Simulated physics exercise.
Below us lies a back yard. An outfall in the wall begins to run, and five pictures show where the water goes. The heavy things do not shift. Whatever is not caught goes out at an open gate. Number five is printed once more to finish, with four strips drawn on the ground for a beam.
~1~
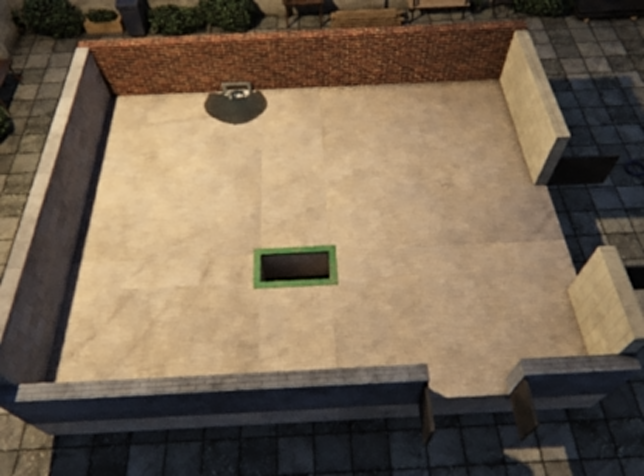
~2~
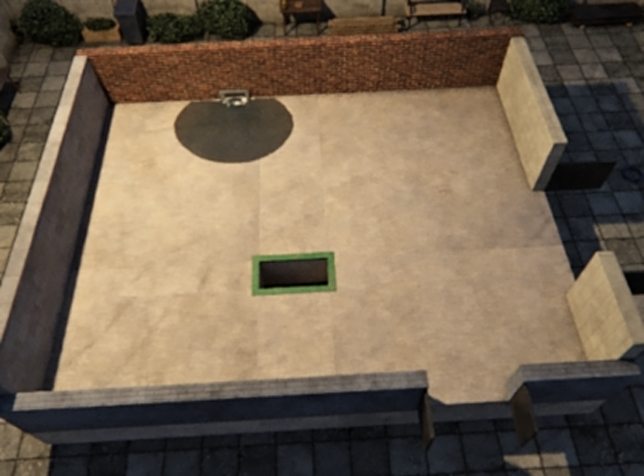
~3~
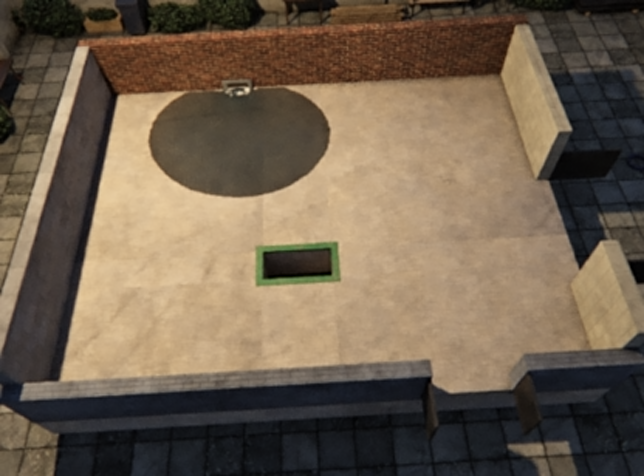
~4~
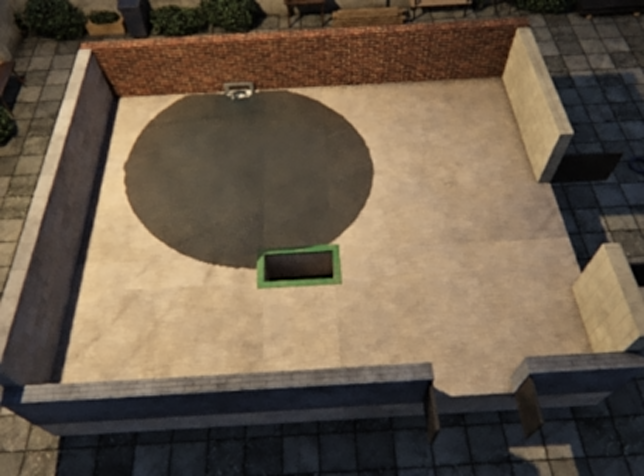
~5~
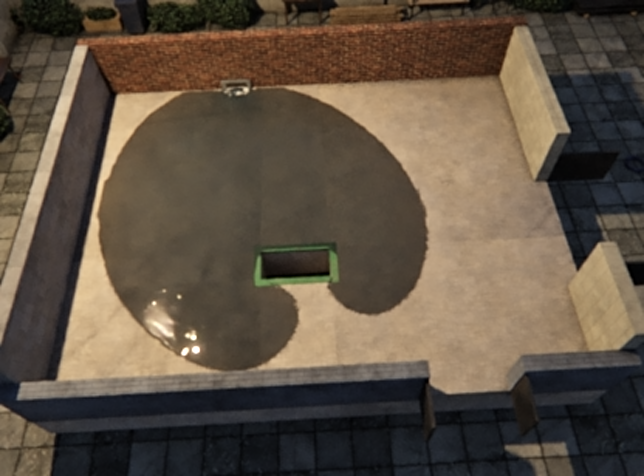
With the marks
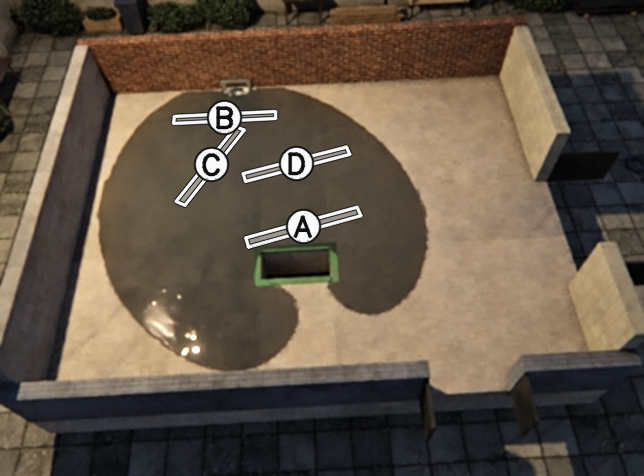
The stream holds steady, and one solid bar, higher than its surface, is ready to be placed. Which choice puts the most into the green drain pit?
C is best.
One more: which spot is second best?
It is D.
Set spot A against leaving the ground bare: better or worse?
Spot A is worse.
On the marked copy, A from (247, 242) to (358, 211); B from (174, 119) to (275, 115); C from (180, 203) to (240, 128); D from (244, 177) to (348, 150).
If A is chosen, about 2 % of the stream goes into the green drain pit, about 92 % out by the gates.
If B is chosen, about 6 % of the stream goes into the green drain pit, about 88 % out by the gates.
If C is chosen, about 19 % of the stream goes into the green drain pit, about 76 % out by the gates.
If D is chosen, about 12 % of the stream goes into the green drain pit, about 84 % out by the gates.
